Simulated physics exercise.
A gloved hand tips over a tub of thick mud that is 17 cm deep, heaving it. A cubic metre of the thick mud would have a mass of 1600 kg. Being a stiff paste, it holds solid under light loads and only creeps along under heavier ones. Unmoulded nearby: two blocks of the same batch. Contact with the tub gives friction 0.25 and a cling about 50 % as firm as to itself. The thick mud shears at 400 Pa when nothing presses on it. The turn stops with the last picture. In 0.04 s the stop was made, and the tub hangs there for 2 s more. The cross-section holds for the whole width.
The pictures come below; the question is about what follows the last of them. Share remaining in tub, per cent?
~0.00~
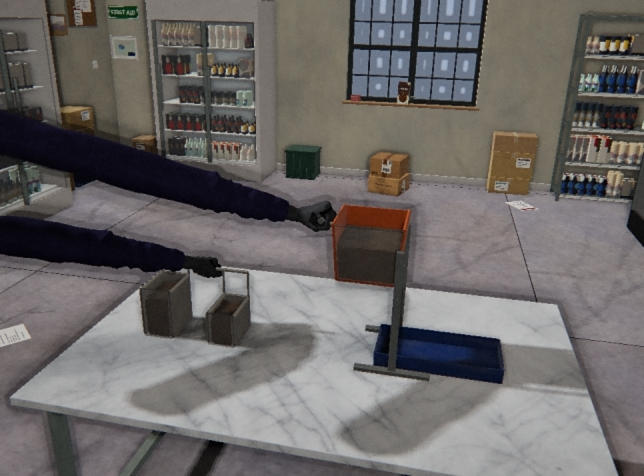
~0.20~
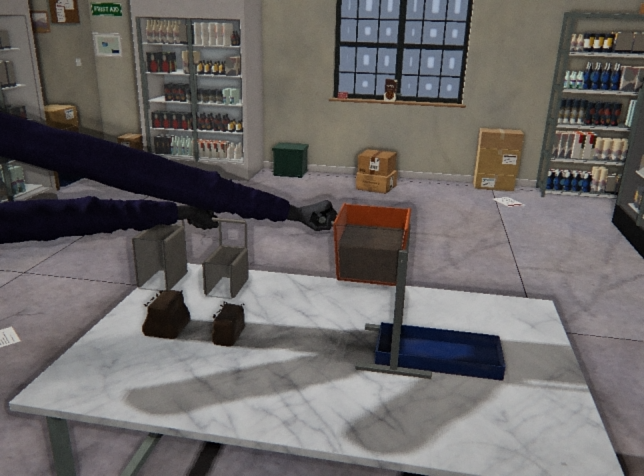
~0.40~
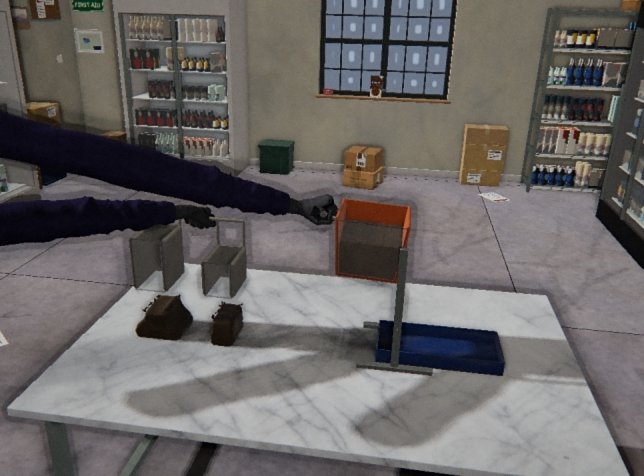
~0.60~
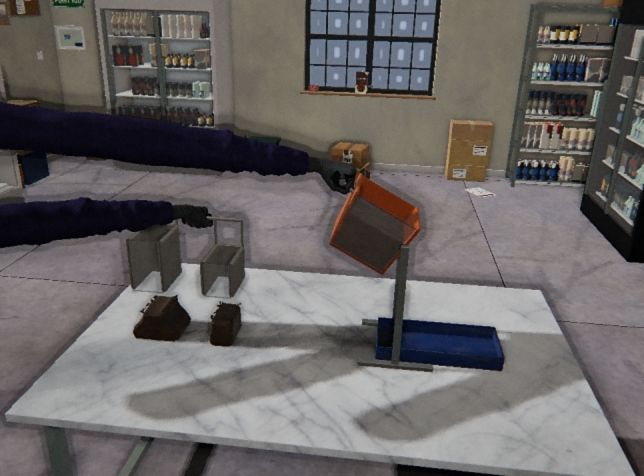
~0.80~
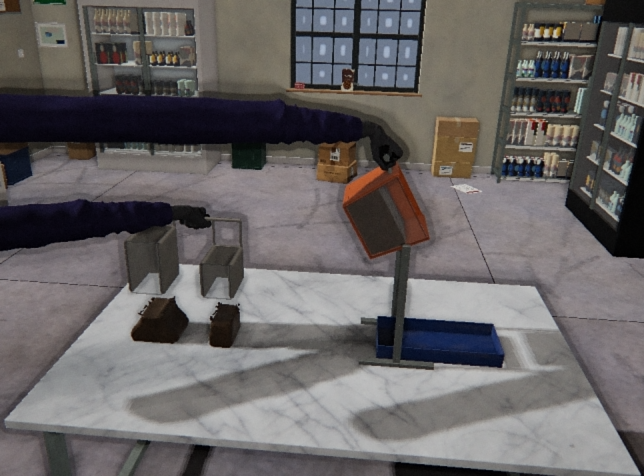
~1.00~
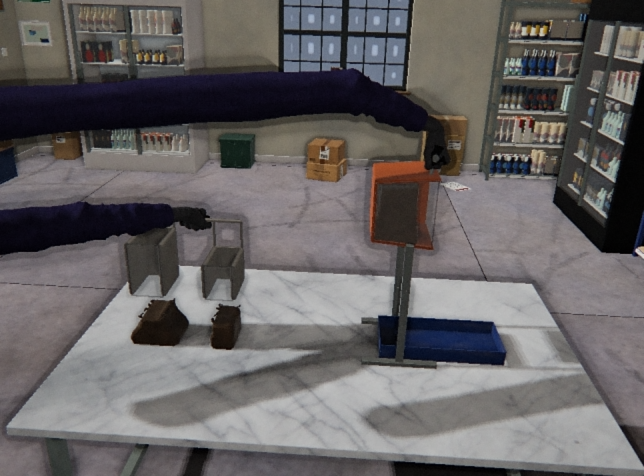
Approx. 49 %.
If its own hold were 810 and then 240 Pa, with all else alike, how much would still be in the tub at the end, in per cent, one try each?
Expect about 100 in a hundred, then about 40 in a hundred.
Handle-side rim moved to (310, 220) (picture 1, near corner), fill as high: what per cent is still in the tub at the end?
Close to 35 per cent would still be in the tub.
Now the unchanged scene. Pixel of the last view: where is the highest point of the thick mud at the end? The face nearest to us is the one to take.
Peak location: Approx. (398, 223).
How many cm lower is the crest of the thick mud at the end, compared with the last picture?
11 cm.
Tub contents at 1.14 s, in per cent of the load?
Near 95 %.
After 1.14 s, the tub is at 90 degrees and holds 96 %.
After 1.31 s, the tub is at 90 degrees and holds 60 %.
After 1.48 s, the tub is at 90 degrees and holds 49 %.
After 1.65 s, the tub is at 90 degrees and holds 49 %.
After 3.00 s, the tub is at 90 degrees and holds 49 %.
